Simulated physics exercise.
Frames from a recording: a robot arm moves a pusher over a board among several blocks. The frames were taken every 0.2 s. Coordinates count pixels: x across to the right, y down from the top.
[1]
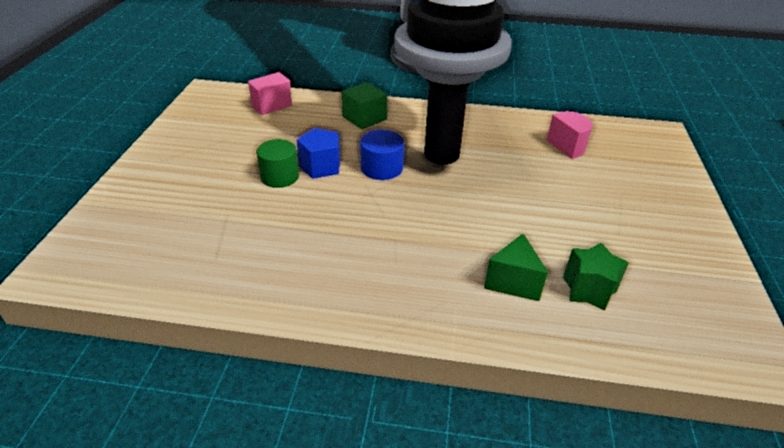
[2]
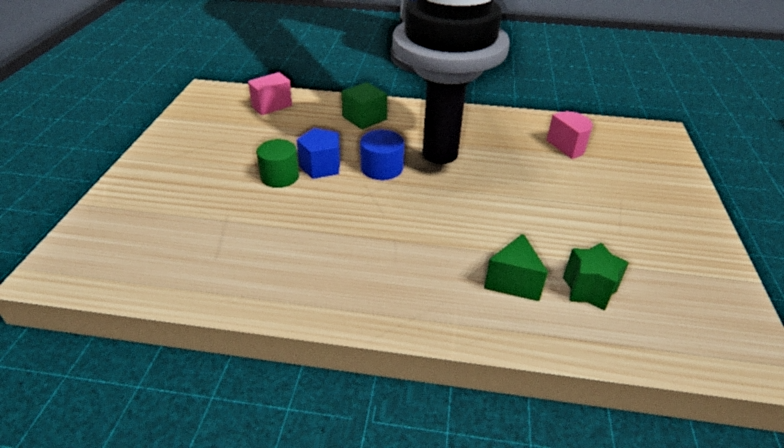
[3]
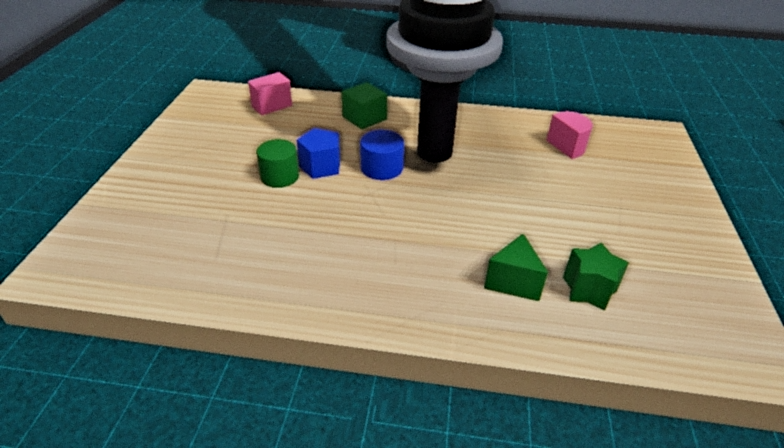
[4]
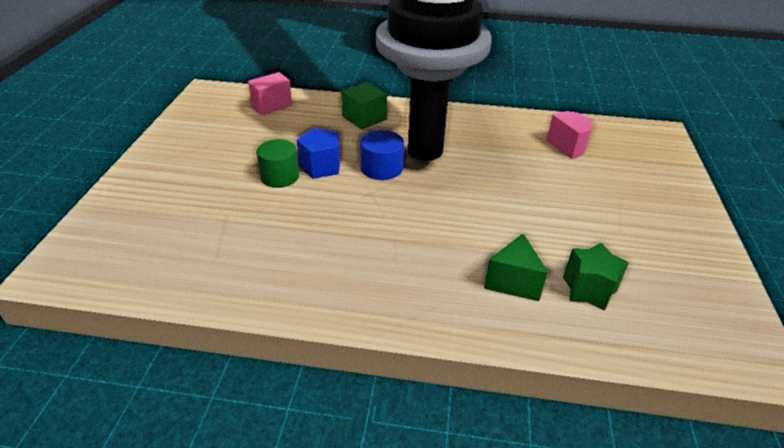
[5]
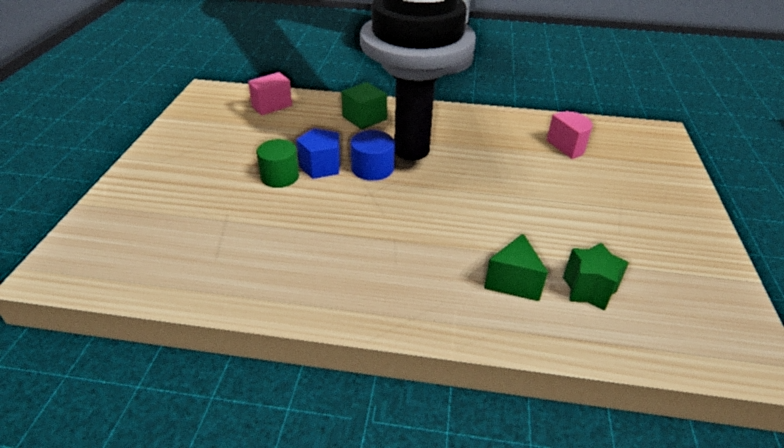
The clip opens on a wooden board holding green, blue and pink blocks, with a robot arm's black pusher standing just right of a blue disc. The pusher barely moves at first, then slides left toward the disc. It finally nudges the disc slightly left, while the other blocks stay put.
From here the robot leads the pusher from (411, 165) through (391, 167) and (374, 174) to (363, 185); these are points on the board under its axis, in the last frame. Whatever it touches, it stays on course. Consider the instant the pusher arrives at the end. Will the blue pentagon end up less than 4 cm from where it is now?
Yes.
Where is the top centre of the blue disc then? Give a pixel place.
Its top middle is near (323, 150).
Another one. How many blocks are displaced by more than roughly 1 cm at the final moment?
Total: Three-plus.
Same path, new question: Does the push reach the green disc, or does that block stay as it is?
The block moves away from its spot.
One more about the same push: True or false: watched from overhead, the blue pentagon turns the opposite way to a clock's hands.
My answer: False.
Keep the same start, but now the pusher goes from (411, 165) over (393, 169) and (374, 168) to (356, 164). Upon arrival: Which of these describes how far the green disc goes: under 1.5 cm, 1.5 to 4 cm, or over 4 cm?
Range: 1.5 to 4 cm.
The first path, step by step. Halfway along, pusher (381, 155); green disc (265, 150); blue pentagon (301, 138), turned 15° clockwise; blue disc (340, 145).
At the end, pusher (363, 170); green disc (255, 150); blue pentagon (291, 135), turned 20° clockwise; blue disc (323, 150).
